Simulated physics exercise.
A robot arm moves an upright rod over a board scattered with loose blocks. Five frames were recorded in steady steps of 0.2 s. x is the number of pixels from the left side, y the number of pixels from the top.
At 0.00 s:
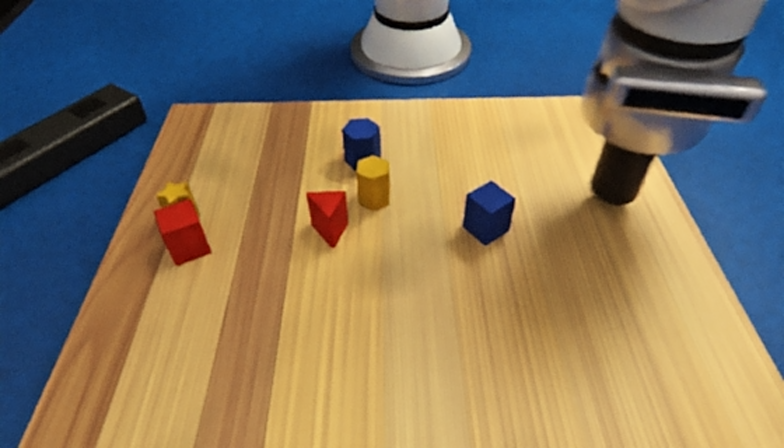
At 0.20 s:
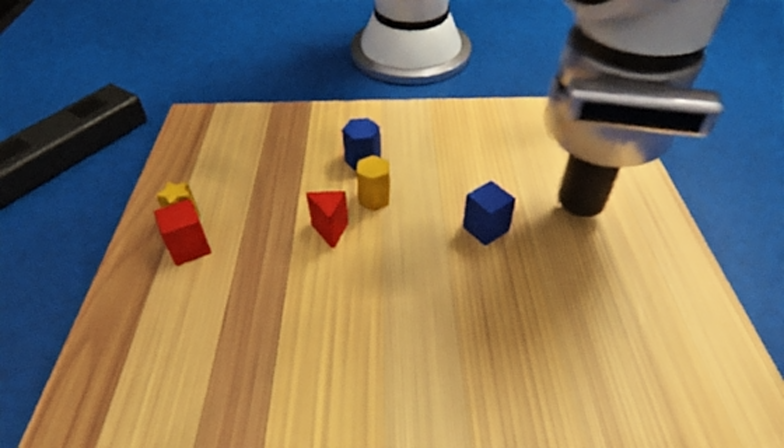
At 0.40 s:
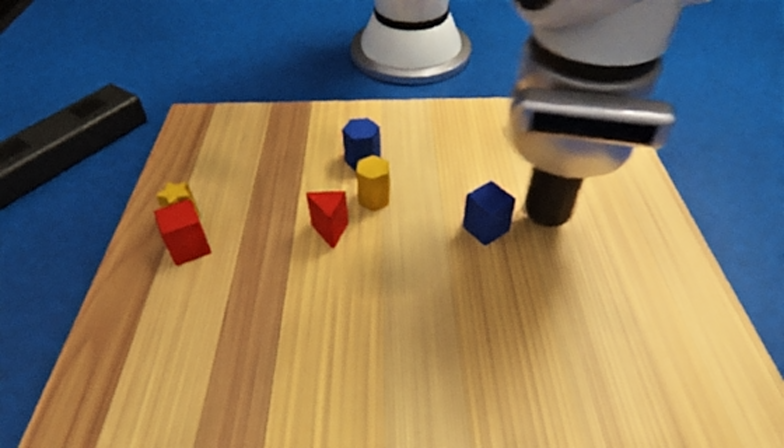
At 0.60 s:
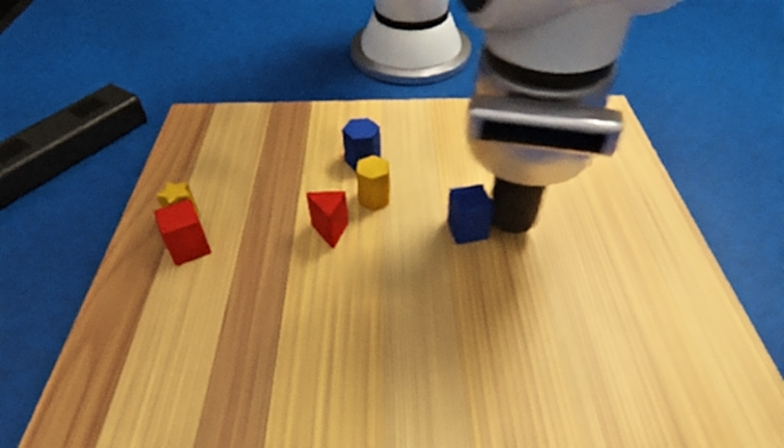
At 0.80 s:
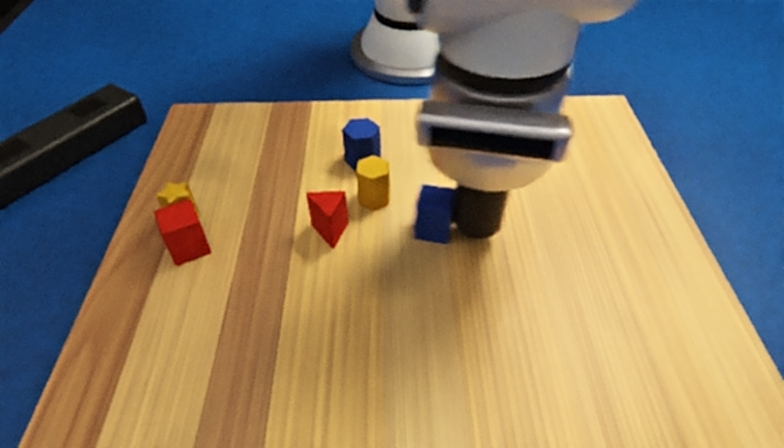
Robot arm sweeping a dark upright rod leftward across a wooden board, meeting a blue block and pushing it left.
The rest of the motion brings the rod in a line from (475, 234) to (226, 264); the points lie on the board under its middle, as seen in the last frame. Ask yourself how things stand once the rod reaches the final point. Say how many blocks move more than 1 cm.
2.
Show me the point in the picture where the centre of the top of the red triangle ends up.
The point I'd pick in the picture is (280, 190).
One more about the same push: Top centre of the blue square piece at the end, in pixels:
I'd place it at (325, 187), taking the centre of its top.
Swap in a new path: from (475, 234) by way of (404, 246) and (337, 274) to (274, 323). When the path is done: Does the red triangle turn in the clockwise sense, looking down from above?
It seems not.
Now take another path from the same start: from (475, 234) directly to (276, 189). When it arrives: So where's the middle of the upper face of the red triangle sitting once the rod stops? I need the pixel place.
The middle of its upper face will lie at (274, 212).
What follows on the original path. One third of the way, rod at (395, 230); red triangle at (318, 199); blue square piece at (356, 196), turned 20° clockwise.
Two thirds of the way, rod at (309, 240); red triangle at (287, 190), turned 15° anticlockwise; blue square piece at (325, 187), turned 60° clockwise.
At the end, rod at (221, 251); red square piece unmoved; red triangle at (280, 190), turned 20° clockwise; blue square piece at (325, 187), turned 60° clockwise.
